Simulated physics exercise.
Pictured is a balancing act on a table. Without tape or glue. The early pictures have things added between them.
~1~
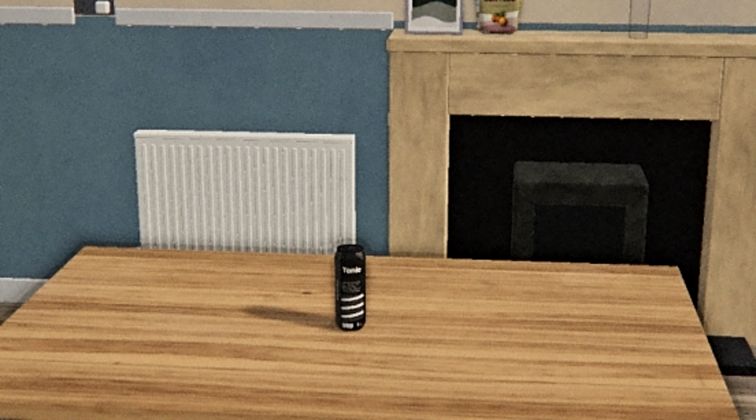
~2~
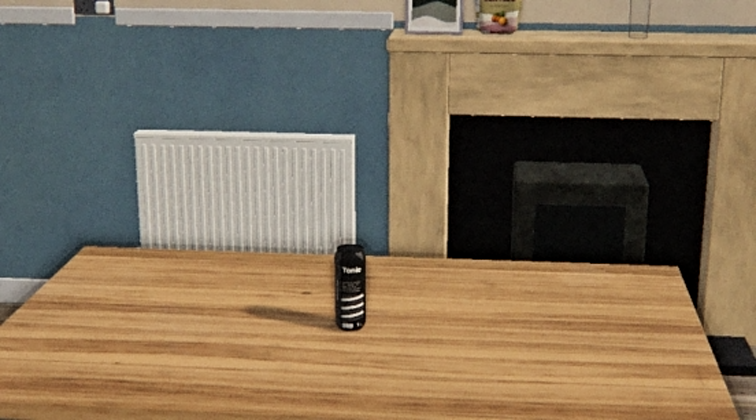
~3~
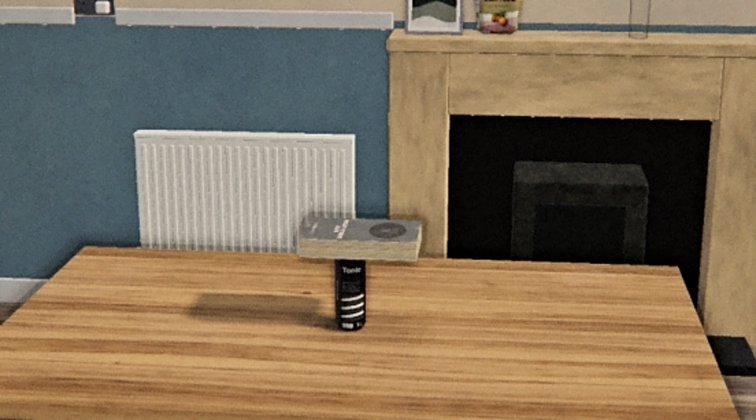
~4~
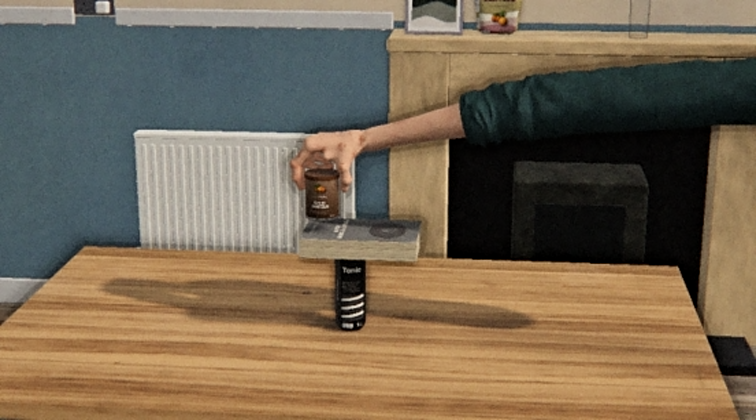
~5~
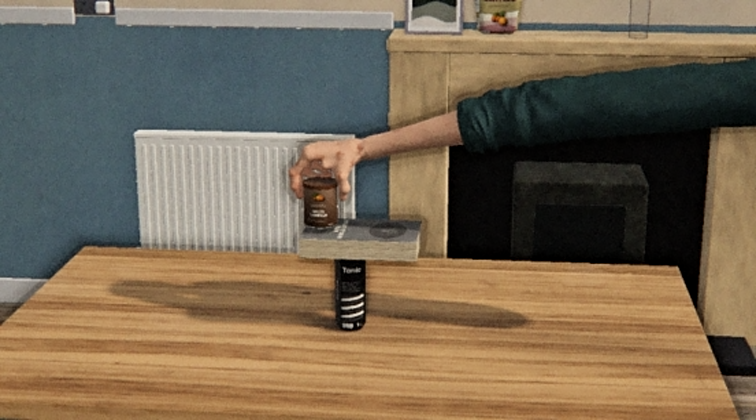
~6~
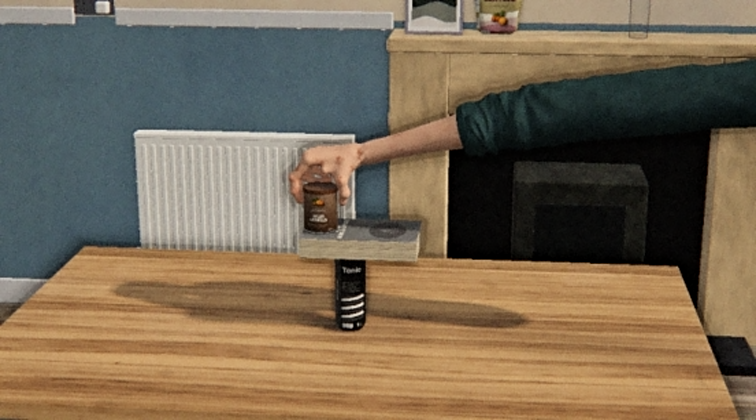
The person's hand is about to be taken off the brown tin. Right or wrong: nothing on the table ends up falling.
Right.
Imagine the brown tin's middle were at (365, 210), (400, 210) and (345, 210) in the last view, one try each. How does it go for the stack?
Try 1: Stands; try 2: Topples; try 3: Stands.
Then, 0.30 s after the last picture, nothing has stirred.
Then, 1.00 s after the last picture, brown tin resting near (321, 208).
At rest, all 3 in place. Seen from the same camera at the end, brown tin near (321, 208). The stack holds.
